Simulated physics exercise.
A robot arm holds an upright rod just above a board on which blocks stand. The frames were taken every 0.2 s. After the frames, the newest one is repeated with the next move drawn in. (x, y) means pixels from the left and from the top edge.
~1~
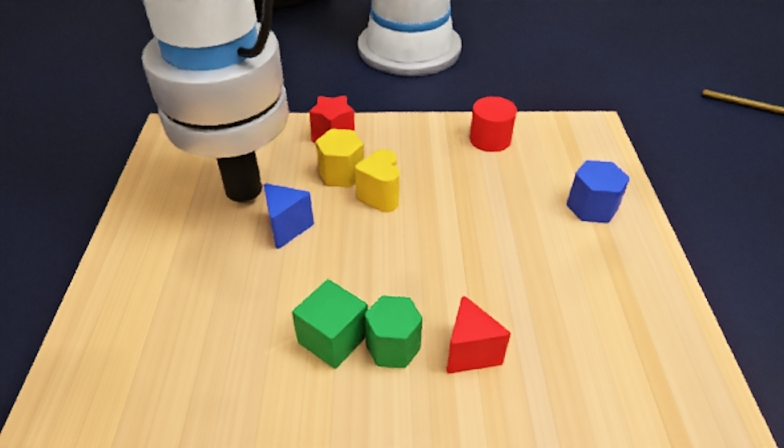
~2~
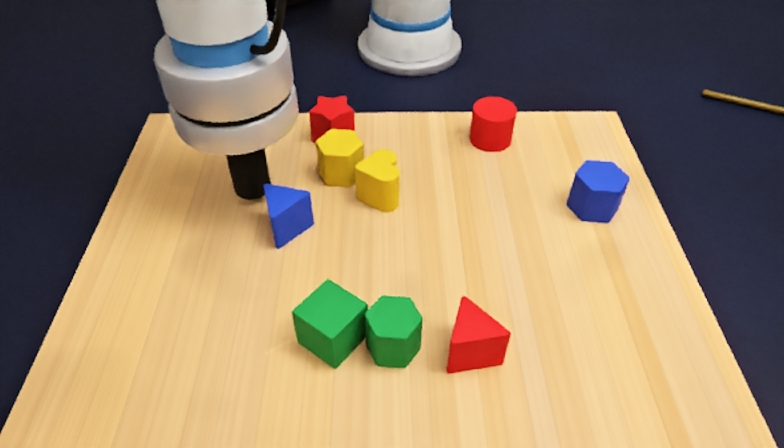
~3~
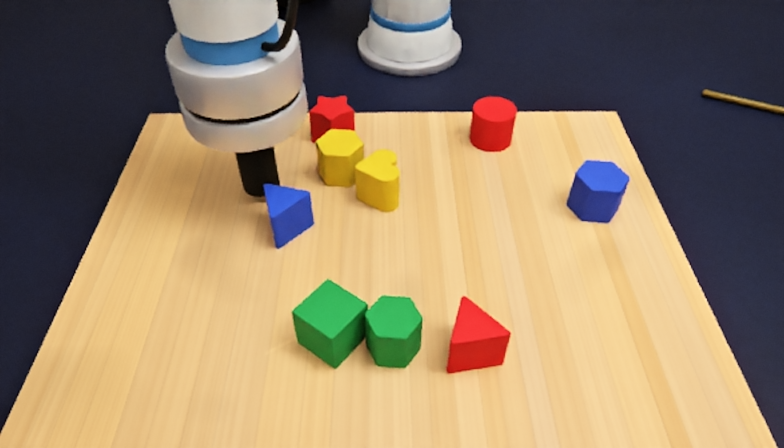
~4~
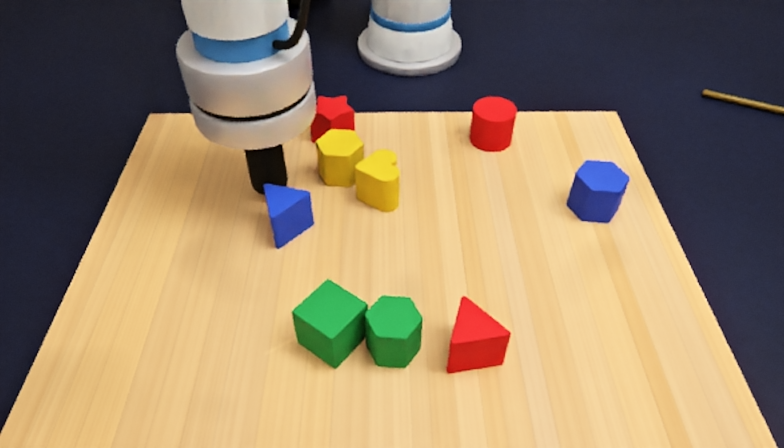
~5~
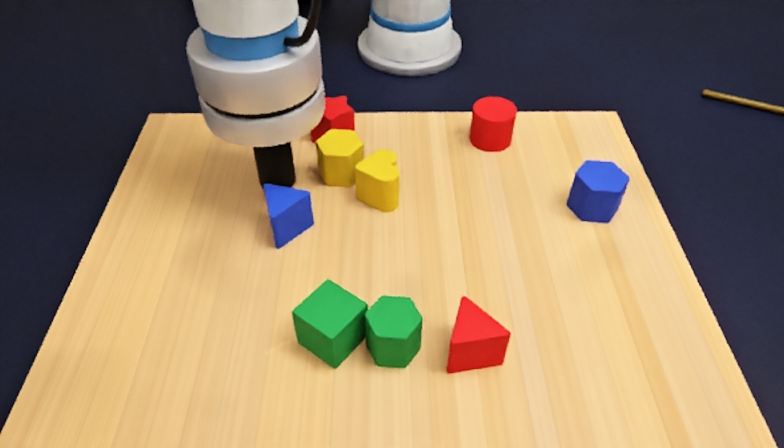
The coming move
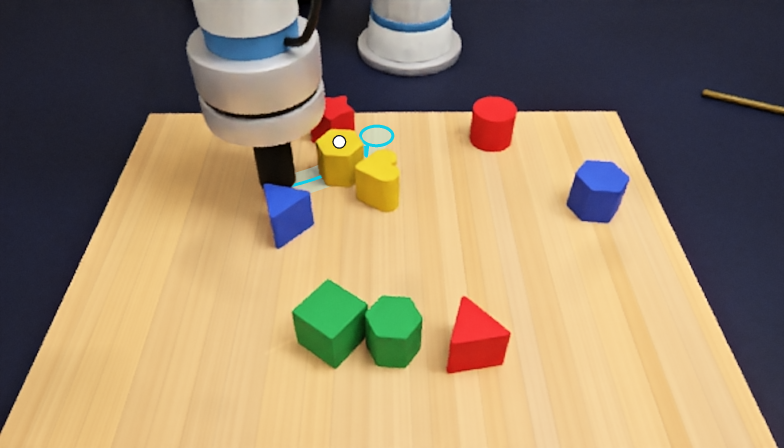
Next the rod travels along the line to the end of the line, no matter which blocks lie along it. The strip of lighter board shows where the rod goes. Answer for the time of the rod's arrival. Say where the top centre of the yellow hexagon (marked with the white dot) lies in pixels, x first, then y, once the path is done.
That would be at about pixel (397, 129).
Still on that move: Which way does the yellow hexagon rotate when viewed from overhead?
It ends up turned clockwise.
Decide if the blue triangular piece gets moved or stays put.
By then it is still where it was.
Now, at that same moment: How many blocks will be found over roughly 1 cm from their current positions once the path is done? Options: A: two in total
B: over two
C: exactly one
It's C.
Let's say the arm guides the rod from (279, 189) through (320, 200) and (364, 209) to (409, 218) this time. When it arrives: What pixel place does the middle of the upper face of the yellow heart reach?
It is at (405, 159).
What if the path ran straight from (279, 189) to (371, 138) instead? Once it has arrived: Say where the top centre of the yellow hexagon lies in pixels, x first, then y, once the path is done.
My best guess is (370, 137).
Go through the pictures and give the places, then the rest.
In the first frame, tip of the rod at (244, 190), middles of tops, blue triangular piece at (282, 197), red star at (332, 106), yellow hexagon at (339, 142).
In the second frame, rod at (253, 188), nothing pushed.
In the third frame, rod at (262, 185), nothing pushed.
In the fourth frame, rod at (270, 183), nothing pushed.
In the fifth frame, rod at (278, 181), blue triangular piece at (282, 197), red star at (332, 106), yellow hexagon at (339, 142).
The line goes from (279, 189) by way of (322, 176) and (355, 158) to (377, 136); the dot is on the yellow hexagon.
The first path, step by step. One third of the way, rod at (321, 168); yellow hexagon at (357, 138).
Two thirds of the way, rod at (355, 150); yellow hexagon at (392, 130), turned 40° clockwise.
At the end, rod at (377, 128); blue triangular piece unmoved; red star unmoved; yellow hexagon at (397, 129), turned 50° clockwise.
